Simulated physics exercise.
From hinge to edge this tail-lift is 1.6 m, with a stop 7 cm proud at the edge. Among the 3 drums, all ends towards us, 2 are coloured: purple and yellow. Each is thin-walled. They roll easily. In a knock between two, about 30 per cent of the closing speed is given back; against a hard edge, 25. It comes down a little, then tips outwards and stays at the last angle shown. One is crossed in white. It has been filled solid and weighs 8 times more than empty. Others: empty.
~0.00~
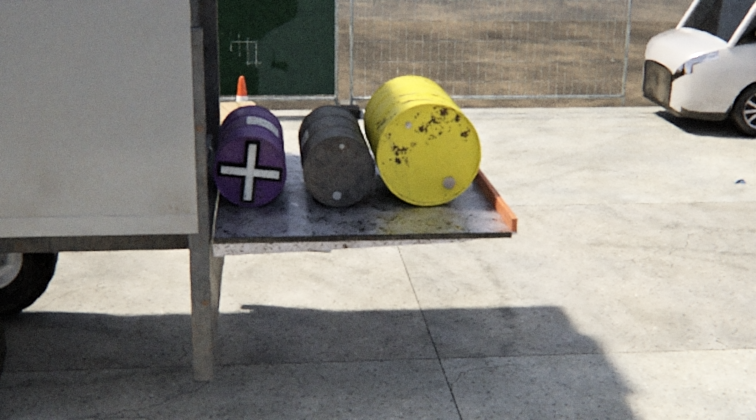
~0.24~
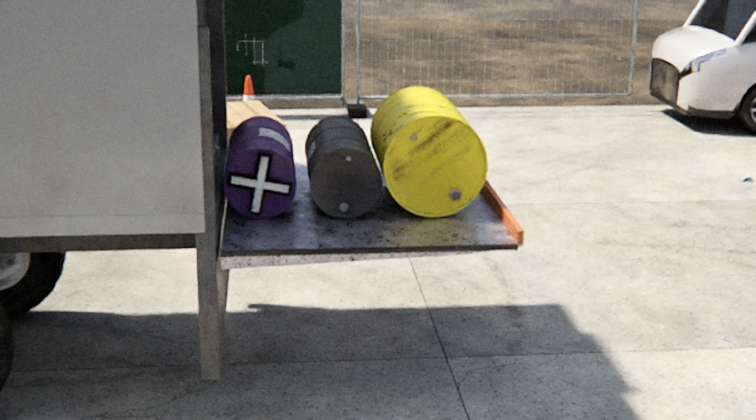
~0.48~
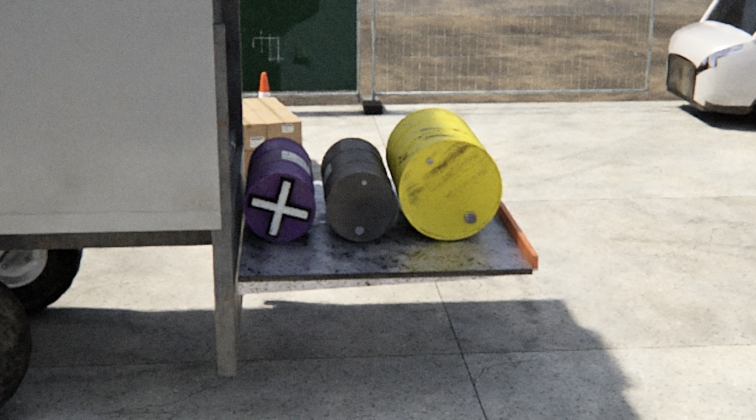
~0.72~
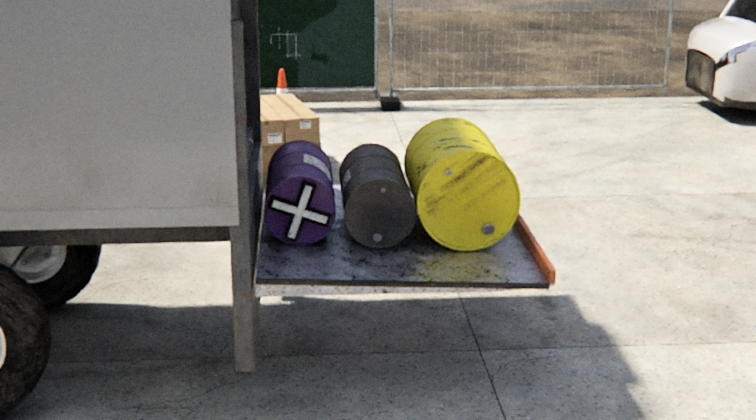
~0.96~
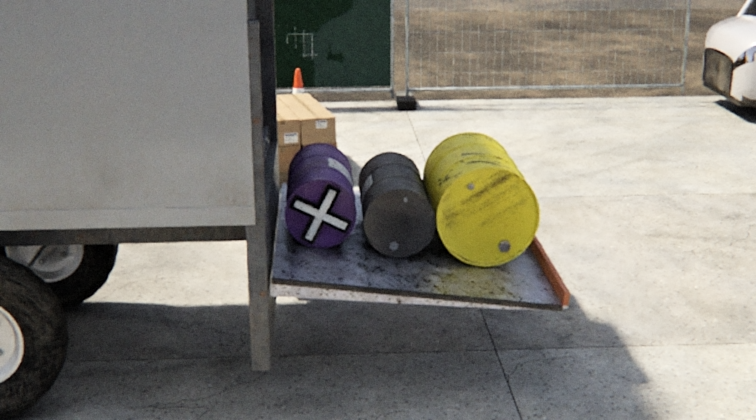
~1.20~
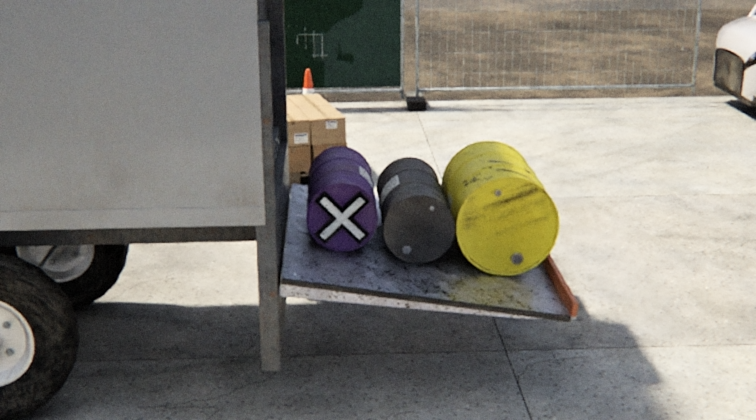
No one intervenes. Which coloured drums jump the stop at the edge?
The purple one stays put. Yellow goes over the edge.
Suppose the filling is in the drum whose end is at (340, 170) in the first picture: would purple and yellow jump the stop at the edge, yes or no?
Under that setup, for purple it does not happen, and for yellow it happens.
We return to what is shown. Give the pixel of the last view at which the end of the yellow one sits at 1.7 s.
I'd put it somewhere around (547, 223) in that view.
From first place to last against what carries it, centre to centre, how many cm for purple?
Purple ends up 120 from where it began.
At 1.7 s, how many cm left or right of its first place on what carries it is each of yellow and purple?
Rightward shift: Yellow 25 cm, purple 35 cm.
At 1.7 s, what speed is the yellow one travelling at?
Near 0.4 m/s at that time.
Then, 1.7 s in, purple is on the plate, 95 cm from the stop, rolling right; yellow is on the plate, 10 cm from the stop, rolling right; 0 gone from the plate.
Then, 2.2 s in, purple is on the plate, 70 cm from the stop, rolling right; yellow is over the stop and falling; 1 gone from the plate.
In the end (5.4 s), purple is on the plate, 15 cm from the stop; yellow is off the lift, on the ground; 2 gone from the plate.
